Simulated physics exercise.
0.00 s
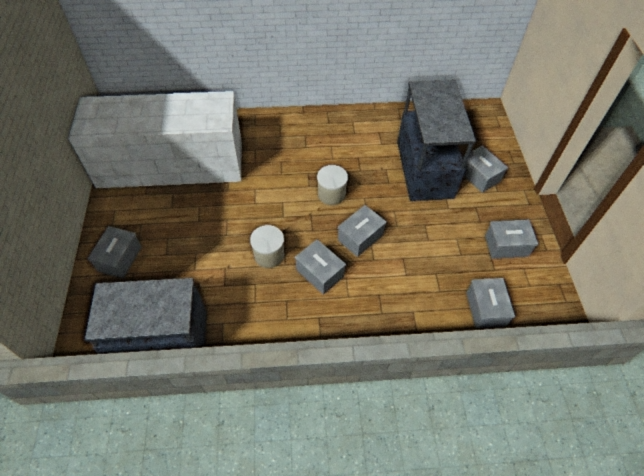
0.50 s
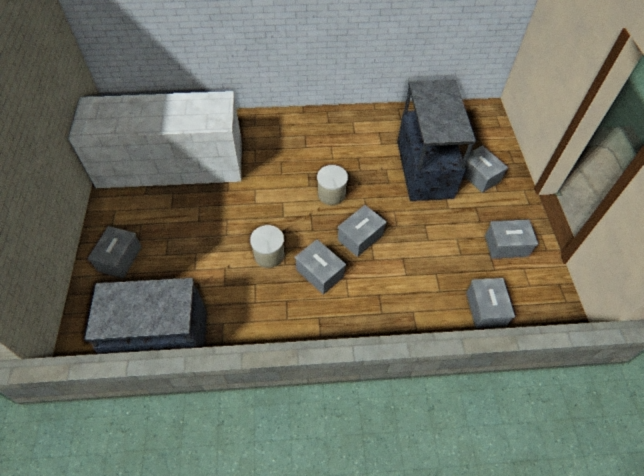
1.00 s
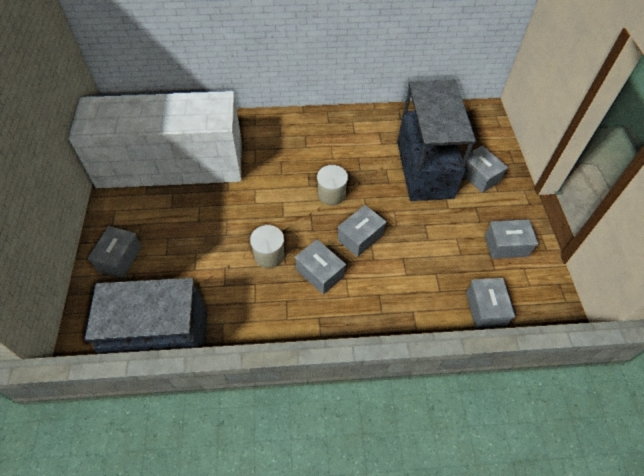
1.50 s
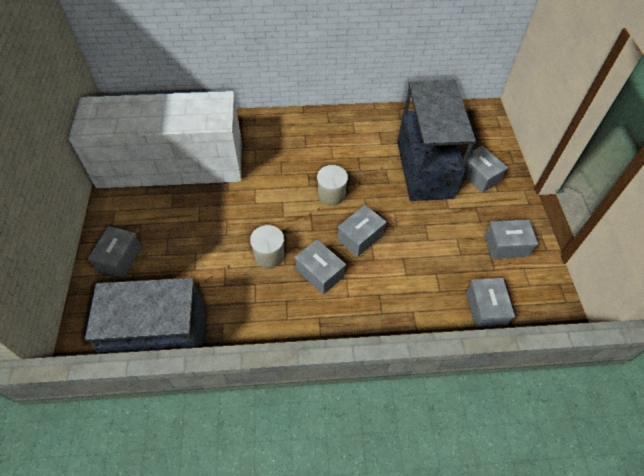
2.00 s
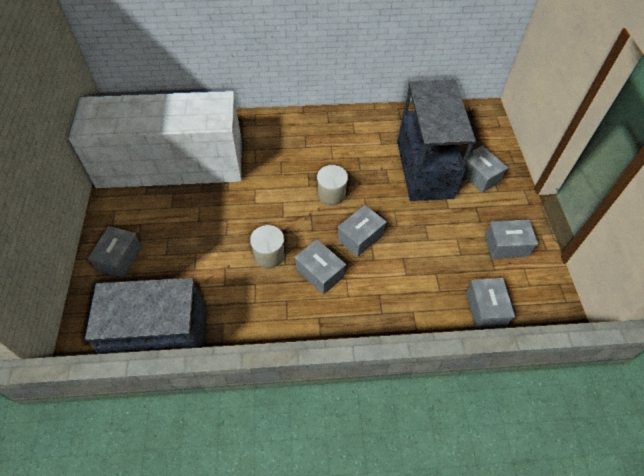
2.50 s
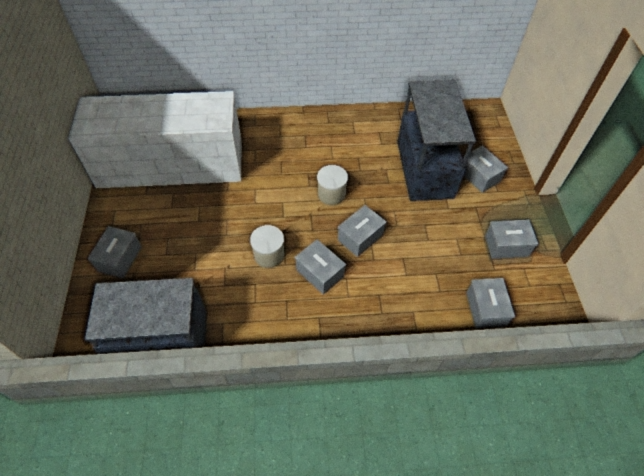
In the video, a high view shows gray boxes, two pale cylinders and larger blocks on a wooden floor, all staying still, while greenish water deepens in color outside and finally spreads slightly through the doorway at right.
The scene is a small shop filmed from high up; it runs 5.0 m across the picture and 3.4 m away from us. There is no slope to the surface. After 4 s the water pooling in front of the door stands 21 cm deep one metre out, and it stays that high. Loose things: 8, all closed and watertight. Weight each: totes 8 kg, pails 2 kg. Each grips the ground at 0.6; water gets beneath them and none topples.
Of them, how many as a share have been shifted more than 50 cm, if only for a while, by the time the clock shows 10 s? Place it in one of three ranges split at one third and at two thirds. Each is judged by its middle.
The result will fall in the middle range, a third to two thirds.
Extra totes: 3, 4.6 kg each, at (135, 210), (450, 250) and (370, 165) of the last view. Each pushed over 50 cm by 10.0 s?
The first one stays inside the mark, the next tops the mark, and the last stays inside the mark.
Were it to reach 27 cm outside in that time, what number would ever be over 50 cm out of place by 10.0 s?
In that case the number is 7.
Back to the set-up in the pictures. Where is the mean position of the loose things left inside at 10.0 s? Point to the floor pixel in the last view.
Somewhere near (250, 227).
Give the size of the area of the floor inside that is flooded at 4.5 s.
Roughly 4.5 m2 of it is wet.
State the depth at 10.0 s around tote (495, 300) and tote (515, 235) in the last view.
Roughly 5 and 8 cm.
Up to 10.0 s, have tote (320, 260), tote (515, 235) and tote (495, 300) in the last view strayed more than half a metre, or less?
In turn: Above the mark, above the mark, below the mark.
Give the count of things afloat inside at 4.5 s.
Total: 0.
After 3.5 s 0 of 8 are over 50 cm from their spots; 0 afloat.
After 4.5 s 1 of 8 are over 50 cm from their spots; 0 afloat.
After 7.0 s 3 of 8 are over 50 cm from their spots; 2 afloat.
After 10.0 s 5 of 8 are over 50 cm from their spots, and 5 have been at some point; 3 afloat.
